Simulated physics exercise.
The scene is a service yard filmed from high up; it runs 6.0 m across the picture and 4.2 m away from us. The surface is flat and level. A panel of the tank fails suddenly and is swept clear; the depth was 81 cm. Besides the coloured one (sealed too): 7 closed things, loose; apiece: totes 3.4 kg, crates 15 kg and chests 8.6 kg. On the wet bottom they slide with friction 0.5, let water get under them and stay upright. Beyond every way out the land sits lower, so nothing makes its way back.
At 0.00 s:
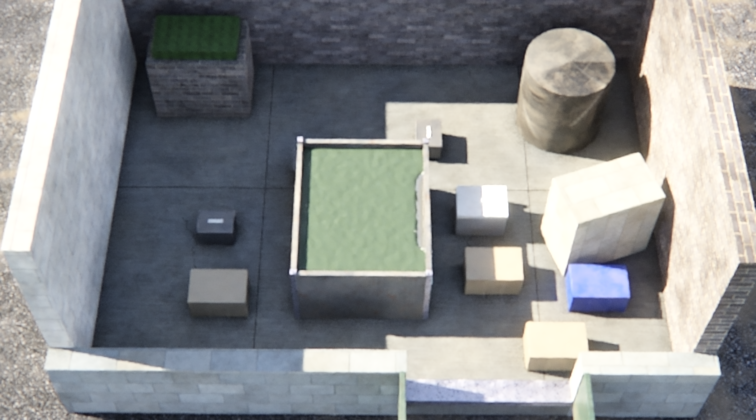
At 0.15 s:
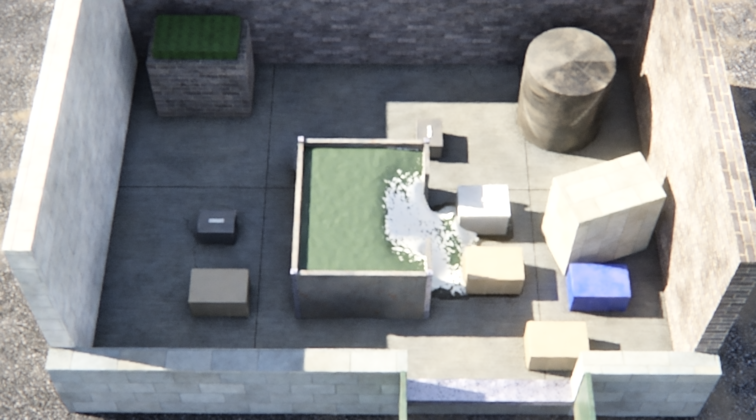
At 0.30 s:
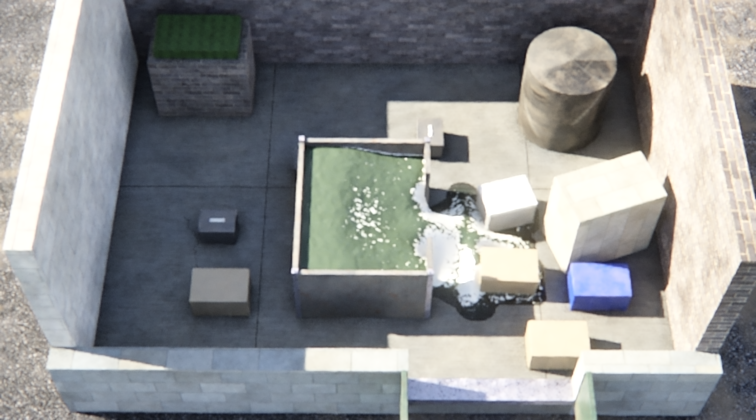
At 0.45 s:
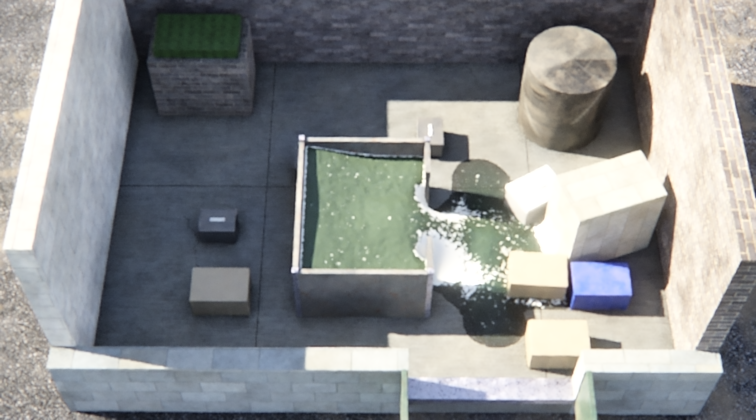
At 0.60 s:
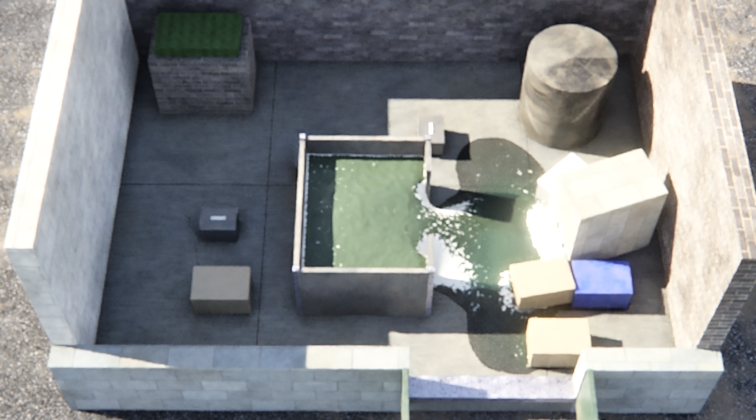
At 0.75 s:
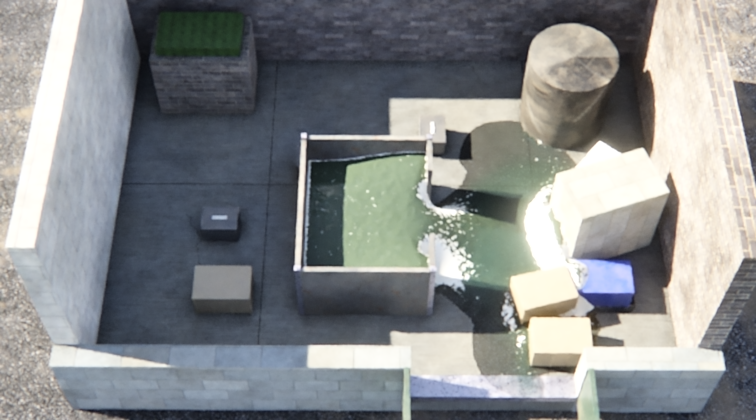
A square tank of green water stands in the middle of a walled service yard, seen from high above by a still camera. A grassy-topped brick block, a dark box and a grey-brown box sit to the left, with pale and tan boxes, a blue crate, a large cream block and a round column to the right. Water bursts from the tank's right side in white foam, spreads across the paving, and pushes the pale box and a tan one rightward as the tank's level drops.
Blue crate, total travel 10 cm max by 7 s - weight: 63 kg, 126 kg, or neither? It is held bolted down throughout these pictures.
126 kg.
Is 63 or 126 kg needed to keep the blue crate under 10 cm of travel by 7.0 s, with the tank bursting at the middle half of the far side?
Note: Low mass sufficient.
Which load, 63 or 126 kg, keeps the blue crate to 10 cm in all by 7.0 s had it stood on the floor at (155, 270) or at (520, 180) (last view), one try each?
First spot: Light mass works; second spot: Needs the heavier mass.
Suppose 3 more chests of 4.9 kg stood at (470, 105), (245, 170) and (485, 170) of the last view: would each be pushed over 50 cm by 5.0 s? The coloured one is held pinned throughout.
Beyond it, within it, beyond it.
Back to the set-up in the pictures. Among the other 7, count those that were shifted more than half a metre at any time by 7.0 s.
I get 4.
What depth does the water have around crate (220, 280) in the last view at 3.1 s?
About 0 cm.
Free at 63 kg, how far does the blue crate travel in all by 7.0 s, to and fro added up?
It would cover some 80 cm all told.
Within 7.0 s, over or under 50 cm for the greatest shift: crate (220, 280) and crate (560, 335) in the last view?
The first is within the limit, the second over the limit.
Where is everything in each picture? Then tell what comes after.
The first frame shows the blue crate at (600, 281) rests on the ground; 2.1 m2 under water; 0 of 8 have shifted.
The second frame shows the blue crate at (600, 280) rests on the ground; 2.6 m2 under water; 0 of 8 have shifted.
The third frame shows the blue crate at (601, 279) rests on the ground; water covers 3.3 m2; 2 of 8 have shifted.
The fourth frame shows the blue crate at (601, 279), on the bottom; 4.2 m2 under water; 2 of 8 have shifted.
The fifth frame shows the blue crate at (602, 277) rests on the ground; 5.2 m2 under water; 2 of 8 have shifted.
The sixth frame shows the blue crate at (604, 276), on the bottom; water covers 6.3 m2; 2 of 8 have shifted.
After 1.4 s the blue crate would be 26 cm from its start with 63 kg and 0 cm from its start with 126 kg; 12 cm of water round it then.
After 3.1 s the blue crate would be 26 cm from its start with 63 kg and 0 cm from its start with 126 kg; 20 cm of water round it then.
After 4.9 s the blue crate would be 11 cm from its start with 63 kg and 0 cm from its start with 126 kg; 13 cm of water round it then.
After 7.0 s the blue crate would be 11 cm from its start with 63 kg and 0 cm from its start with 126 kg; 8 cm of water round it then.
